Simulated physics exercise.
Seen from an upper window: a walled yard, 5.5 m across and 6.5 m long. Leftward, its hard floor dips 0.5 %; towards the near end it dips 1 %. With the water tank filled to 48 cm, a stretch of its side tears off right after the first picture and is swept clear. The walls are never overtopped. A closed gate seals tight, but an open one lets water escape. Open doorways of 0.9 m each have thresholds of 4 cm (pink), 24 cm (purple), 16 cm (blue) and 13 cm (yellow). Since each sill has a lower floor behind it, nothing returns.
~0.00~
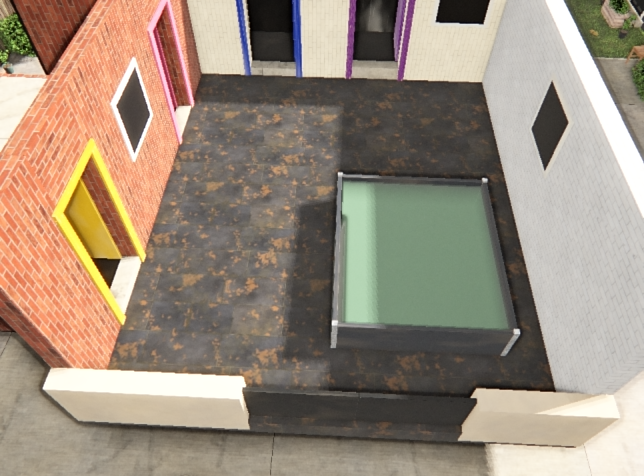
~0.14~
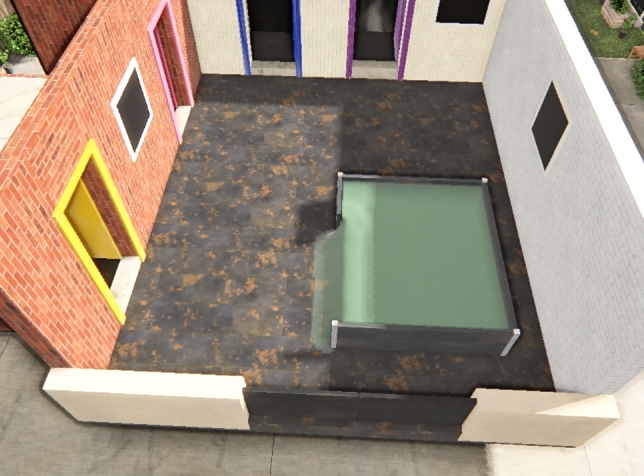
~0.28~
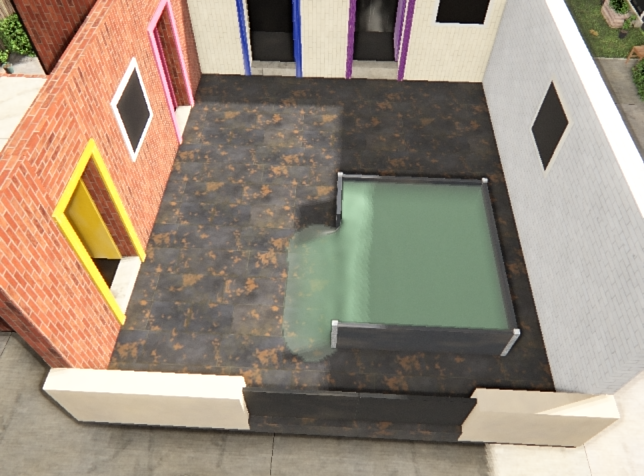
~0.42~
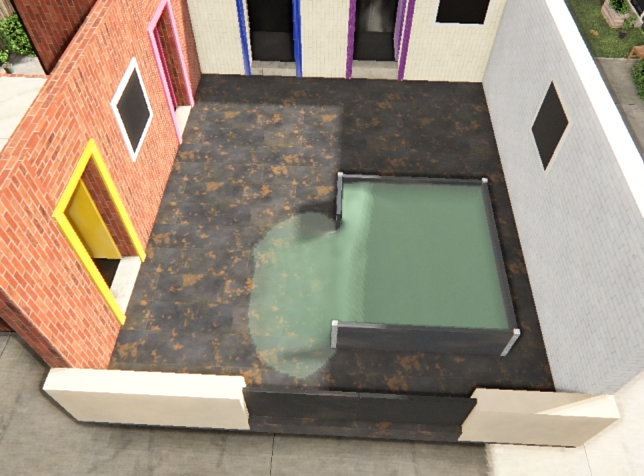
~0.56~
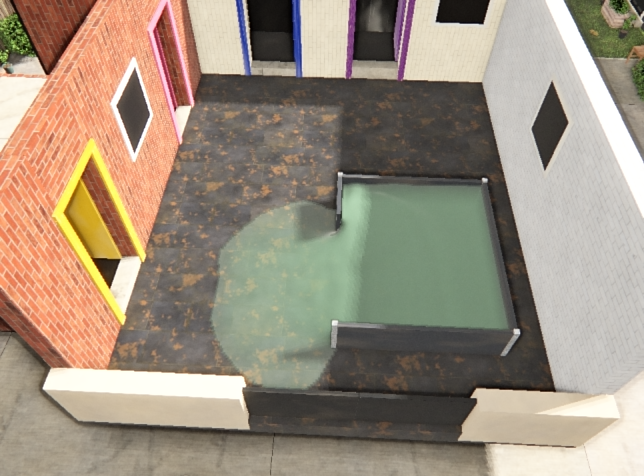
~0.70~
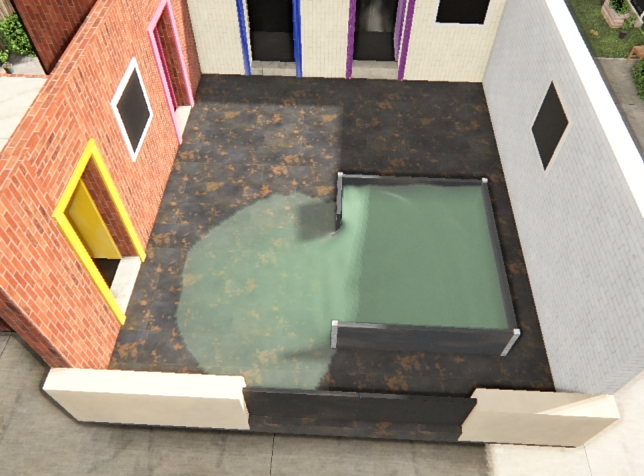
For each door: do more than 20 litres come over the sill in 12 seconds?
Outcome: Pink door: Above the limit, purple door: Beneath the limit, blue door: Beneath the limit, yellow door: Above the limit.
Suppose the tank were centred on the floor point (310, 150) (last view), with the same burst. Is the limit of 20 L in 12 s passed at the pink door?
Pink: Too much.
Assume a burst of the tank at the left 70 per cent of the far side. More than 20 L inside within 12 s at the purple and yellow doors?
Purple: Within limit; yellow: Within limit.
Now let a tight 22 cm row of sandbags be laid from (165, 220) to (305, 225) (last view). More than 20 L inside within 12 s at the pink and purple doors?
At the pink door the limit is not reached, and at the purple door it is not reached.
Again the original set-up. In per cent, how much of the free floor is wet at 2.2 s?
Around 30 per cent wet.
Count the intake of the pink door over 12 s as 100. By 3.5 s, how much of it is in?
0 per cent, roughly.
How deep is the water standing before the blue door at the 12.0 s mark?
About 4.5 cm deep.
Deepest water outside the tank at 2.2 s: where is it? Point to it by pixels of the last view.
Around (100, 395).
After 1.4 s water covers 30 % of the floor and is deepest (28 cm) near (125, 315); pink door not reached, purple door not reached, blue door not reached, yellow door 26 cm at the sill, 14 L in.
After 2.2 s water covers 30 % of the floor and is deepest (41 cm) near (100, 395); pink door not reached, purple door not reached, blue door not reached, yellow door 29 cm at the sill, 78 L in.
After 3.5 s water covers 45 % of the floor and is deepest (26 cm) near (136, 281); pink door 5 cm at the sill, 0 L in, purple door not reached, blue door not reached, yellow door 25 cm at the sill, 183 L in.
After 7.0 s water covers 80 % of the floor and is deepest (16 cm) near (100, 395); pink door 6 cm at the sill, 4 L in, purple door 6 cm at the sill, 0 L in, blue door 11 cm at the sill, 0 L in, yellow door 13 cm at the sill, 224 L in.
After 12.0 s water covers 100 % of the floor and is deepest (14 cm) near (524, 298); pink door 7 cm at the sill, 44 L in, purple door 3 cm at the sill, 0 L in, blue door 5 cm at the sill, 0 L in, yellow door 7 cm at the sill, 224 L in.
